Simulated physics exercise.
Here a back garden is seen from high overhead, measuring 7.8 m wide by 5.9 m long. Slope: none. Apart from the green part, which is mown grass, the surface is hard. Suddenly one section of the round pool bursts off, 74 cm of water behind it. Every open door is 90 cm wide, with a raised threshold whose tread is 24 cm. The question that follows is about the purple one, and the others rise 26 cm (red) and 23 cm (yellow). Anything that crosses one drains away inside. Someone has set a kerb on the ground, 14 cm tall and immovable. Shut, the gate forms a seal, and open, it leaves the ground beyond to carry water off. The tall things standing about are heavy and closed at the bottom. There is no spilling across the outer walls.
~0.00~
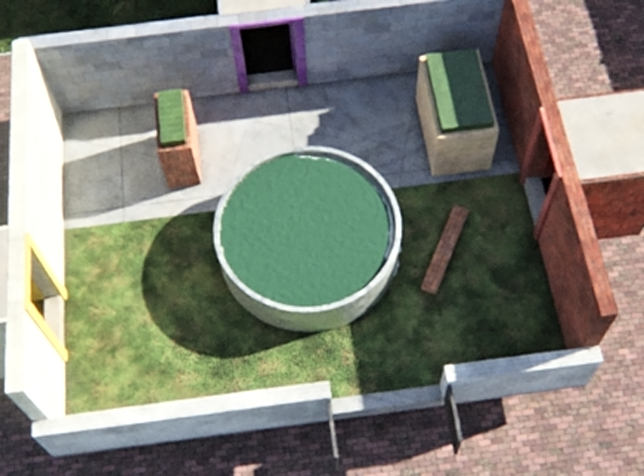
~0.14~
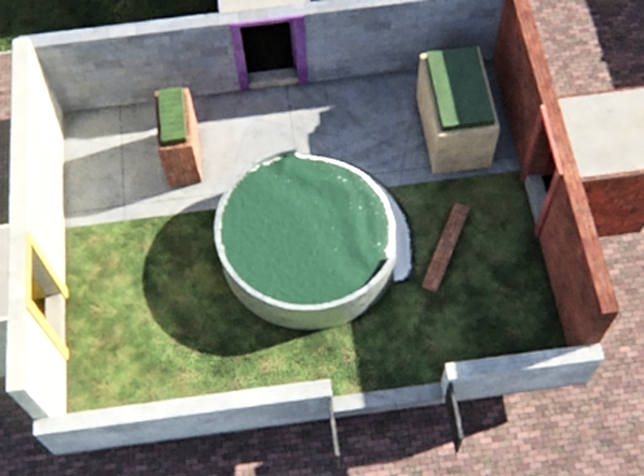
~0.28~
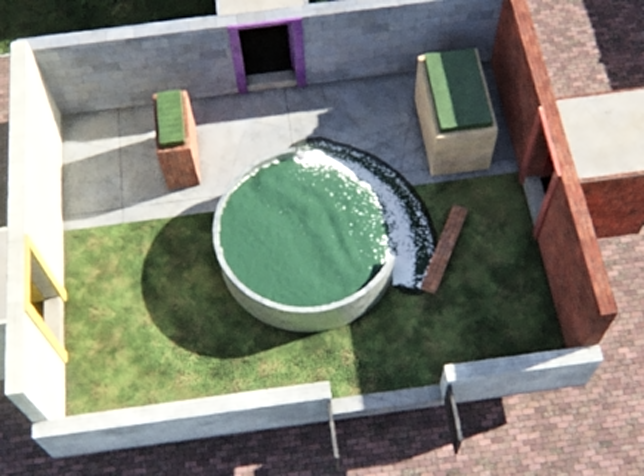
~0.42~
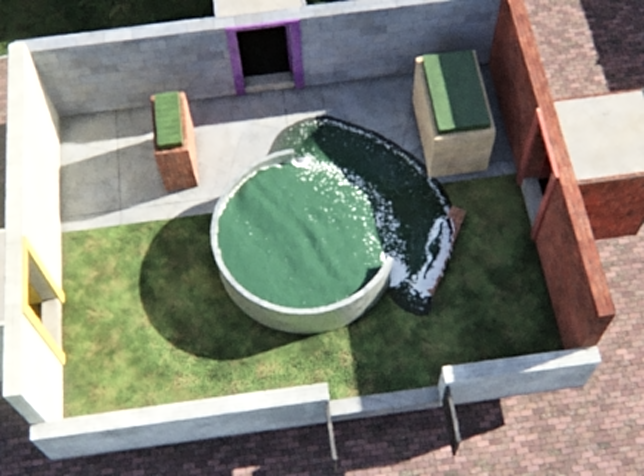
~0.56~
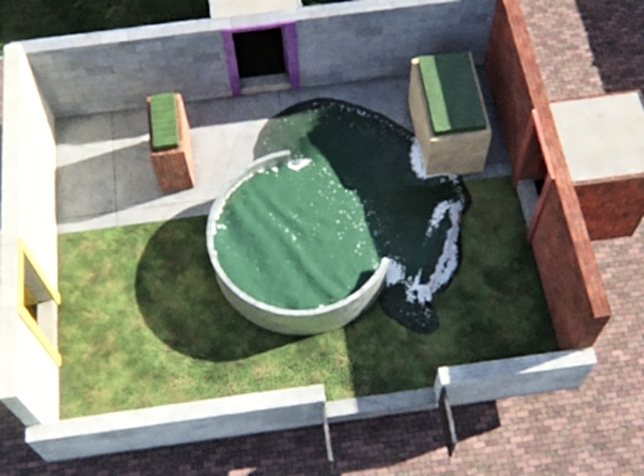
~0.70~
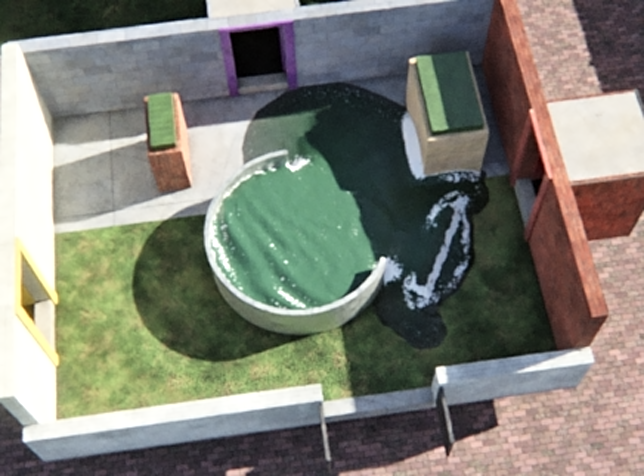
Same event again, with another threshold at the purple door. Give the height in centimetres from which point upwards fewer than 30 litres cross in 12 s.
Roughly 11 cm.
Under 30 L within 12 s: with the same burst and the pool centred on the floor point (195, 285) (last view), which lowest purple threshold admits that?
21 cm or thereabouts.
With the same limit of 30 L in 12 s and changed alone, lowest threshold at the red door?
Red door - some 30 centimetres.
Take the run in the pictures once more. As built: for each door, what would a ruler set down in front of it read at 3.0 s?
Red door 27 cm, yellow door 0 cm, purple door 15 cm.
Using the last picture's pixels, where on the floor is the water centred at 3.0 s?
About (382, 194).
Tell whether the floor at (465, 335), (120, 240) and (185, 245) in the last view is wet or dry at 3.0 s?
Soaked; untouched; untouched.
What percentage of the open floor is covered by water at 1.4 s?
I'd say near 35 percent.
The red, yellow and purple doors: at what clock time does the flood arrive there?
Arrival times - red 1.1 seconds, yellow 6.5 seconds, purple 0.9 seconds.
After 1.4 s water covers 35 % of the floor, deepest (52 cm) near (383, 82); 16 cm at the purple door, 1 litre in over its 16 cm threshold.
After 3.0 s water covers 55 % of the floor, deepest (50 cm) near (500, 144); 15 cm at the purple door, 3 litres in over its 16 cm threshold.
After 12.0 s water covers 95 % of the floor, deepest (14 cm) near (204, 340); 8 cm at the purple door, 4 litres in over its 16 cm threshold.
At the purple door as built, the water arrived by 0.9 s and peaked near 16 cm at 1.4 s.
With a threshold of 10 cm, 46 litres would have come in within the 12 s; with 13.5 cm, 11 litres. So under 30 litres takes about 11 cm.
